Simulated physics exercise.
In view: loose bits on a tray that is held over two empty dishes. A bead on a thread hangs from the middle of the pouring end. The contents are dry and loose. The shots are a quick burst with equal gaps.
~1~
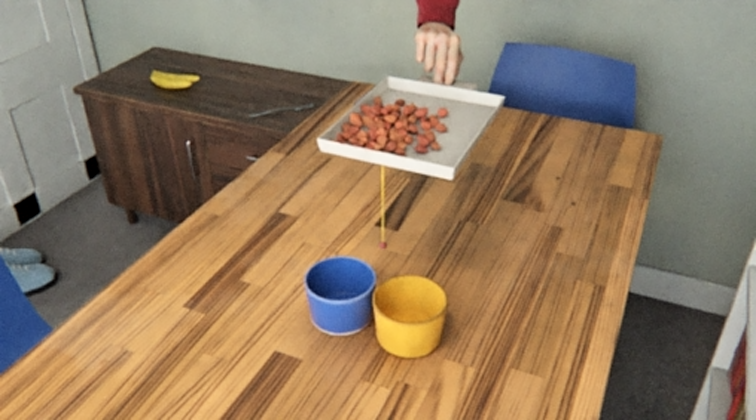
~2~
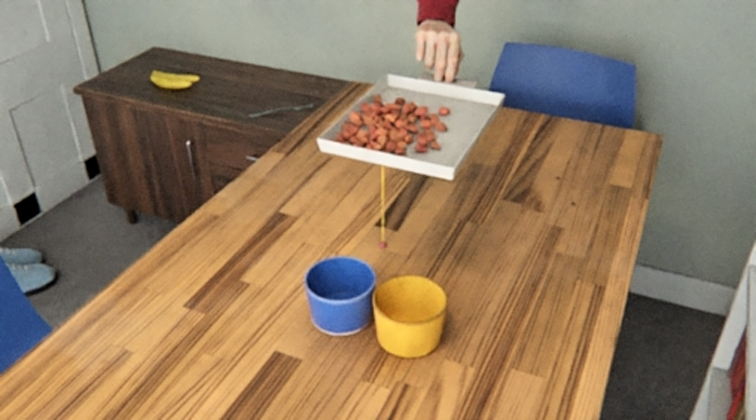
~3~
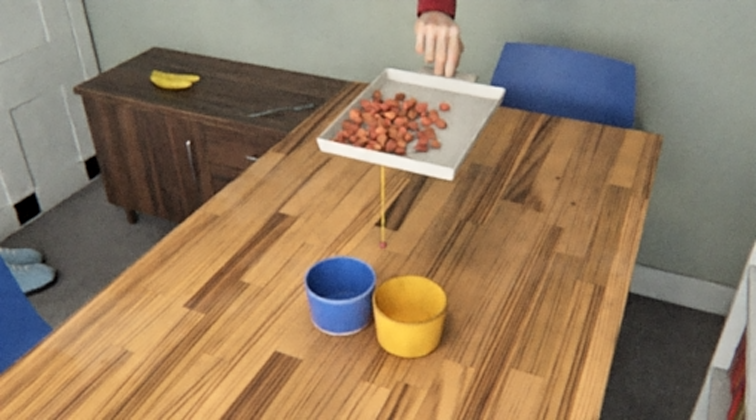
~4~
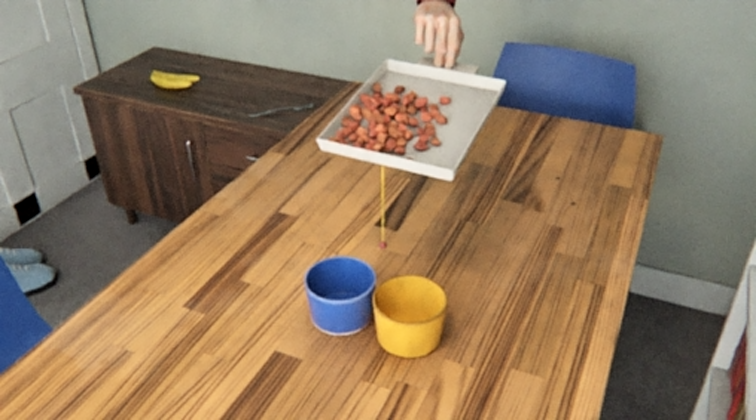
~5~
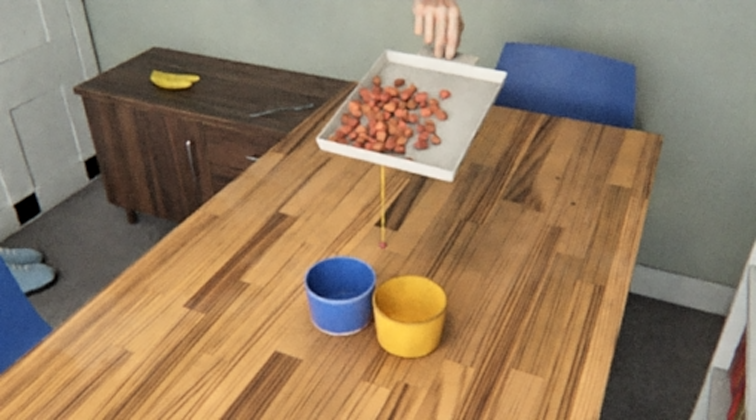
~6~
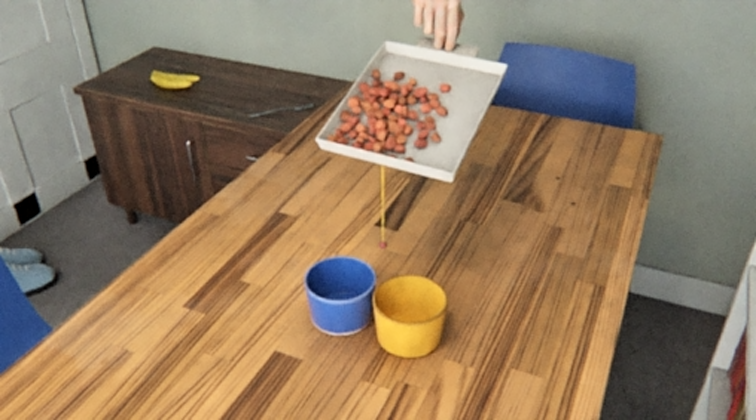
The clip opens on a hand in a red sleeve holding a white tray of reddish chunks level above a blue bowl and a yellow bowl on a wooden table. The hand gradually raises the tray's far end, tilting it clearly toward the bowls, while the chunks stay on it.
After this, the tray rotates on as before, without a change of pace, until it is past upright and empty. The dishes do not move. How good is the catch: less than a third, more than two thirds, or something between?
Caught overall: More than two thirds.
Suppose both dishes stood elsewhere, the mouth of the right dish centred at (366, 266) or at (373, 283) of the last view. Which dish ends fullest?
The first try: The right dish. The second: Right.
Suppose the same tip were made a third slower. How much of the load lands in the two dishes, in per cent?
Near 80 %.
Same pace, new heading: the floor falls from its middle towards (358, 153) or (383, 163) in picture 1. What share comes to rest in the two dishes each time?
In turn 30 and 80 in a hundred.
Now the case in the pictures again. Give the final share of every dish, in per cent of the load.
For the left dish some 40 %, for the right dish some 40 %.
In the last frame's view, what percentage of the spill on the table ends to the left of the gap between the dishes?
Near 30 %.
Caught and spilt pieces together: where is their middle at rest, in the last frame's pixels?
Around (361, 314).
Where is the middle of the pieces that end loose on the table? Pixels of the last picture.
Near (385, 293).
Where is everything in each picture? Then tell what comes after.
The first frame shows corners of the pouring end (321, 139) and (452, 167), level; middle of the load (393, 131), bits of crushed brick; left dish (325, 315); right dish (396, 337); bead on its thread (383, 245).
The second frame shows corners of the pouring end (320, 139) and (452, 167), level; middle of the load (393, 130).
The third frame shows corners of the pouring end (320, 138) and (452, 168), tipped barely, lowest at the right corner; middle of the load (393, 128).
The fourth frame shows corners of the pouring end (320, 138) and (452, 169), tipped a little, lowest at the right corner; middle of the load (393, 125).
The fifth frame shows corners of the pouring end (319, 138) and (452, 170), tipped a little, lowest at the right corner; middle of the load (393, 121).
The sixth frame shows corners of the pouring end (319, 138) and (452, 172), tipped clearly, lowest at the right corner; middle of the load (393, 118); left dish (325, 315); right dish (396, 337).
Just after the last frame, tray tipped steeply; every one on the tray.
A moment on, tray tipped right over; roughly a third on the tray; roughly a quarter in the right dish; roughly a quarter in the left dish; about a tenth outside both; about a tenth in the air.
Further on, tray tipped past a quarter turn; roughly a third in the right dish; roughly half in the left dish; roughly a quarter outside both.
When it is over, tray tipped past a quarter turn; roughly a third in the right dish; roughly half in the left dish; roughly a quarter outside both.
